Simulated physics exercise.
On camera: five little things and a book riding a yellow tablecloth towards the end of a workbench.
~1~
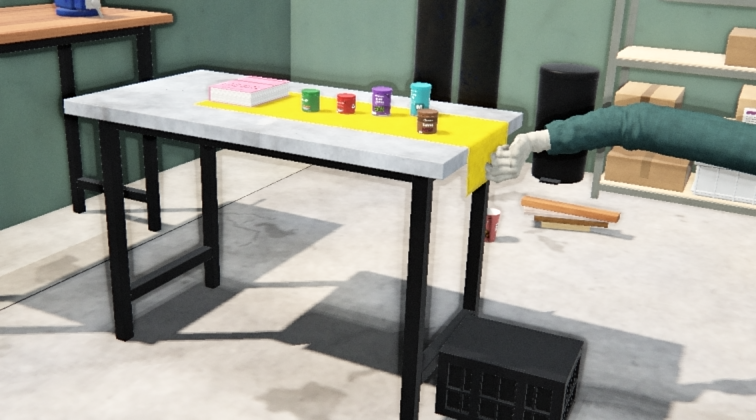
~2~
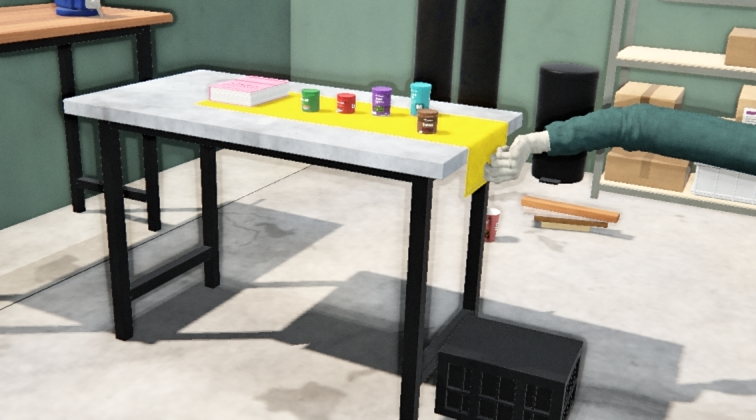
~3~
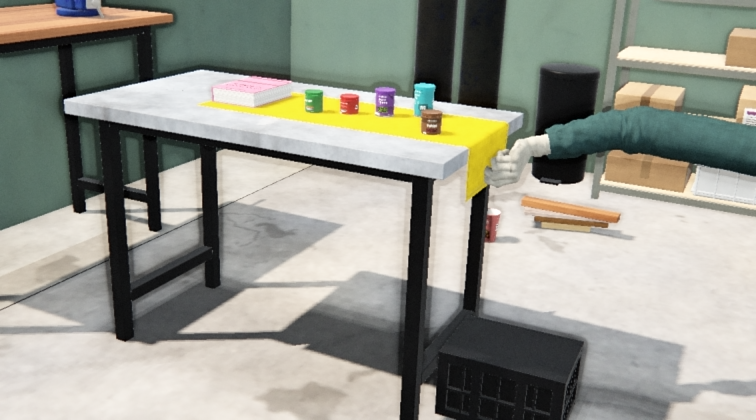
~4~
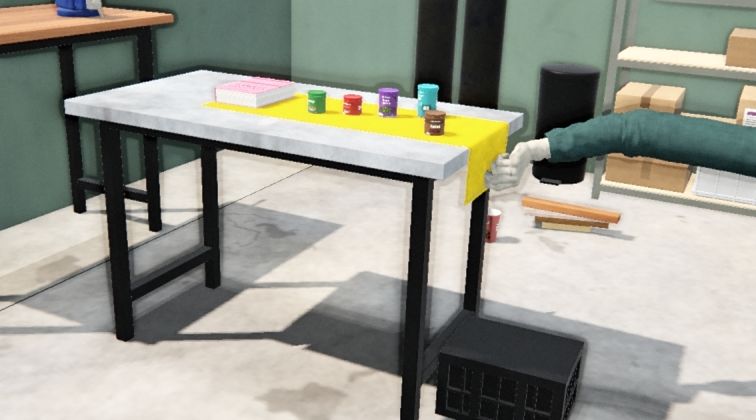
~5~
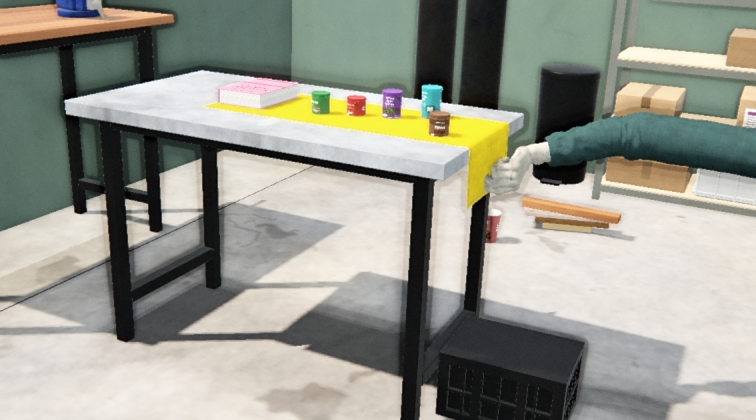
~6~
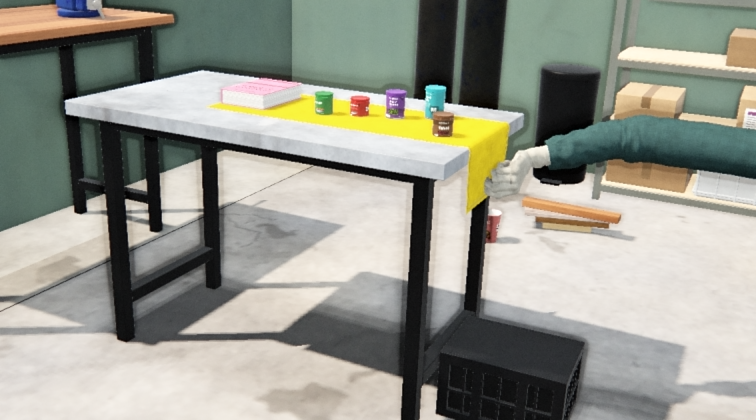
In a workshop, a gloved hand slowly drawing a yellow cloth over a workbench's right end, small pots and book riding along.
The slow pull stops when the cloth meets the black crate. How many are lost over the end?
The answer is four.
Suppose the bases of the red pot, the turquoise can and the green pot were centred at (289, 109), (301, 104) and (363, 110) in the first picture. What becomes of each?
The red pot remains up; the turquoise can does not fall; the green pot drops off.
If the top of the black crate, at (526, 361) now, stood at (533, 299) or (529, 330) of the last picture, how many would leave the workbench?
The count: 2 and 3.
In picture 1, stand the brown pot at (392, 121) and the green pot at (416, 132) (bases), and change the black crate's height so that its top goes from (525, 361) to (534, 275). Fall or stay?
The brown pot stays on, the green pot falls.
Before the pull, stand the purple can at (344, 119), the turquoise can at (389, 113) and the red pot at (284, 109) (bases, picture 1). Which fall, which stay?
The purple can drops off; the turquoise can is carried off; the red pot keeps its place on top.
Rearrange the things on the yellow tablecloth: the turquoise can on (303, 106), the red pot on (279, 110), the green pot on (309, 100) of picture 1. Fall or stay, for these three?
The turquoise can does not fall; the red pot does not fall; the green pot does not fall.
Soon after, hem near (482, 277); brown pot and turquoise can gone.
After that, hem on the crate; brown pot, turquoise can, purple can and red pot gone.
In the end, hem on the crate; brown pot, turquoise can, purple can and red pot gone. Over the edge go four.
